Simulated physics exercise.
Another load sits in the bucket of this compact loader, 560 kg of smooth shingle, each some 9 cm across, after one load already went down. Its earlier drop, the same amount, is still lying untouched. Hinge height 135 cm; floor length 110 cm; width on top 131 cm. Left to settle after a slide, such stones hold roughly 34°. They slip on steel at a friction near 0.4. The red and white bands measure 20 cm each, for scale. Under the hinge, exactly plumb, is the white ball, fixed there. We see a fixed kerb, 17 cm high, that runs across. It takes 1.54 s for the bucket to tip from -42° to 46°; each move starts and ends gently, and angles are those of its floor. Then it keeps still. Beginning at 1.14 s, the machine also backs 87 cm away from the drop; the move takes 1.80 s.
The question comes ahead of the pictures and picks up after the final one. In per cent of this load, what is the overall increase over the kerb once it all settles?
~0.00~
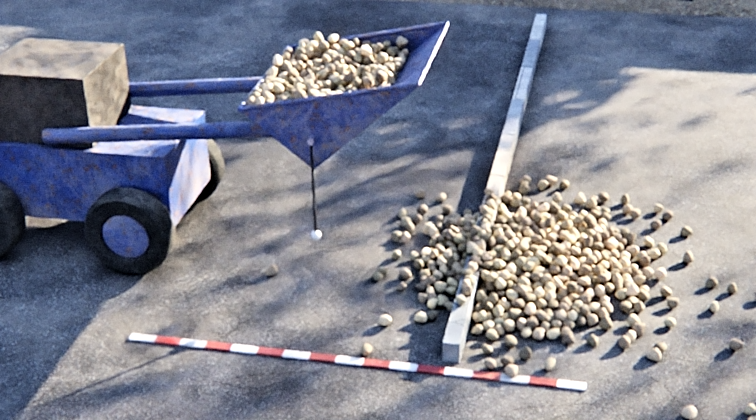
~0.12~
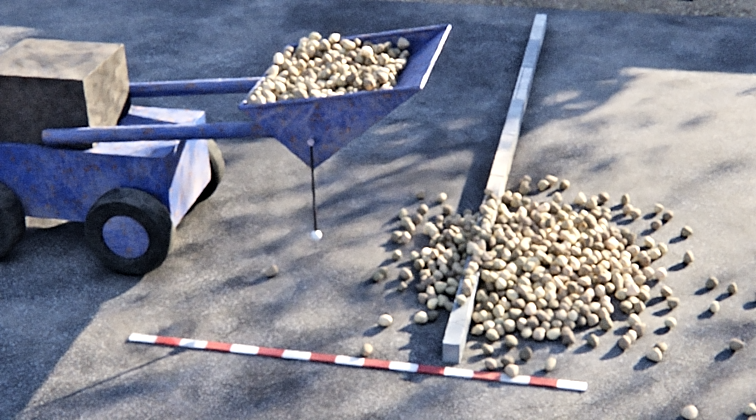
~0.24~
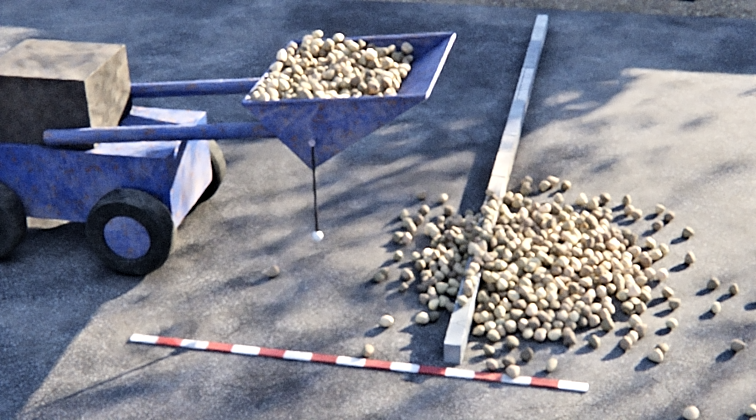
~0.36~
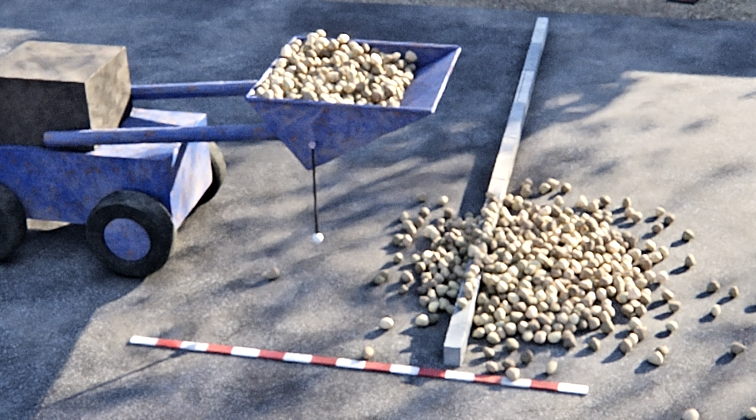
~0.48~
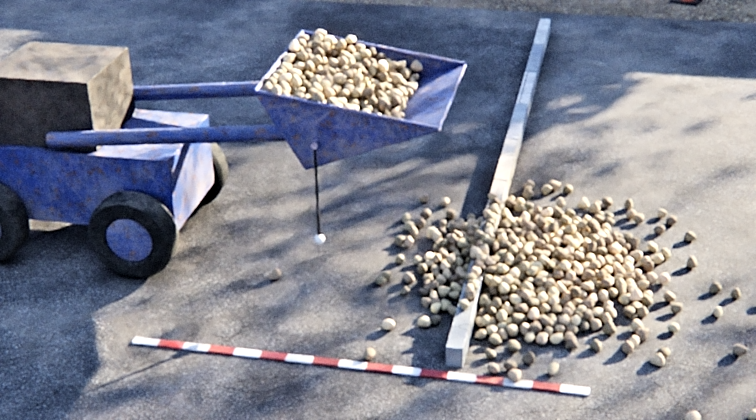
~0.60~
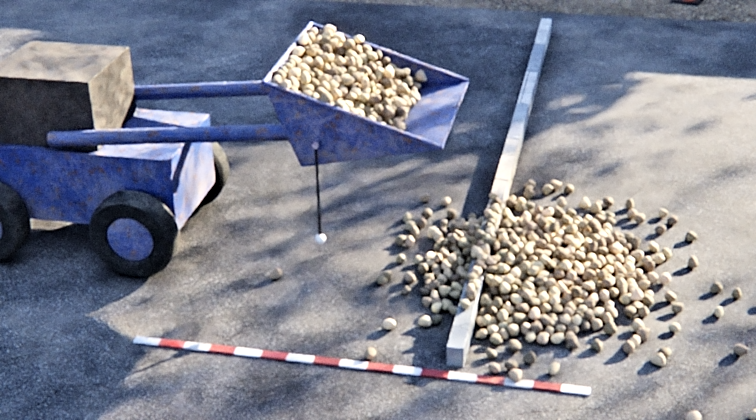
5 out of 100, about.
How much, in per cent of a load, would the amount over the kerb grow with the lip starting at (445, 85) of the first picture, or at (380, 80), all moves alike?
Around 20 percent, then around 0 percent.
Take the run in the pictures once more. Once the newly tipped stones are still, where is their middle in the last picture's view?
They settle centred around (429, 250).
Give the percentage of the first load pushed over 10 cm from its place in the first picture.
Close to 5 per cent.
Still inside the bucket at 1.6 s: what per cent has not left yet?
Roughly 20 per cent remains inside.
After 1.2 s the floor is at 33°; in per cent of one load, 99 in the bucket, 20 on this side of the kerb, 81 over the kerb; the foremost stones are past the picture's edge.
After 1.6 s the floor is at 46°; in per cent of one load, 20 in the bucket, 98 on this side of the kerb, 82 over the kerb; the foremost stones are past the picture's edge.
After 3.4 s the floor is at 46°; in per cent of one load, 0 in the bucket, 114 on this side of the kerb, 86 over the kerb; the foremost stones are past the picture's edge.
After 6.2 s the floor is at 46°; in per cent of one load, 0 in the bucket, 114 on this side of the kerb, 86 over the kerb; the foremost stones are past the picture's edge. Net gain over the kerb, 5.
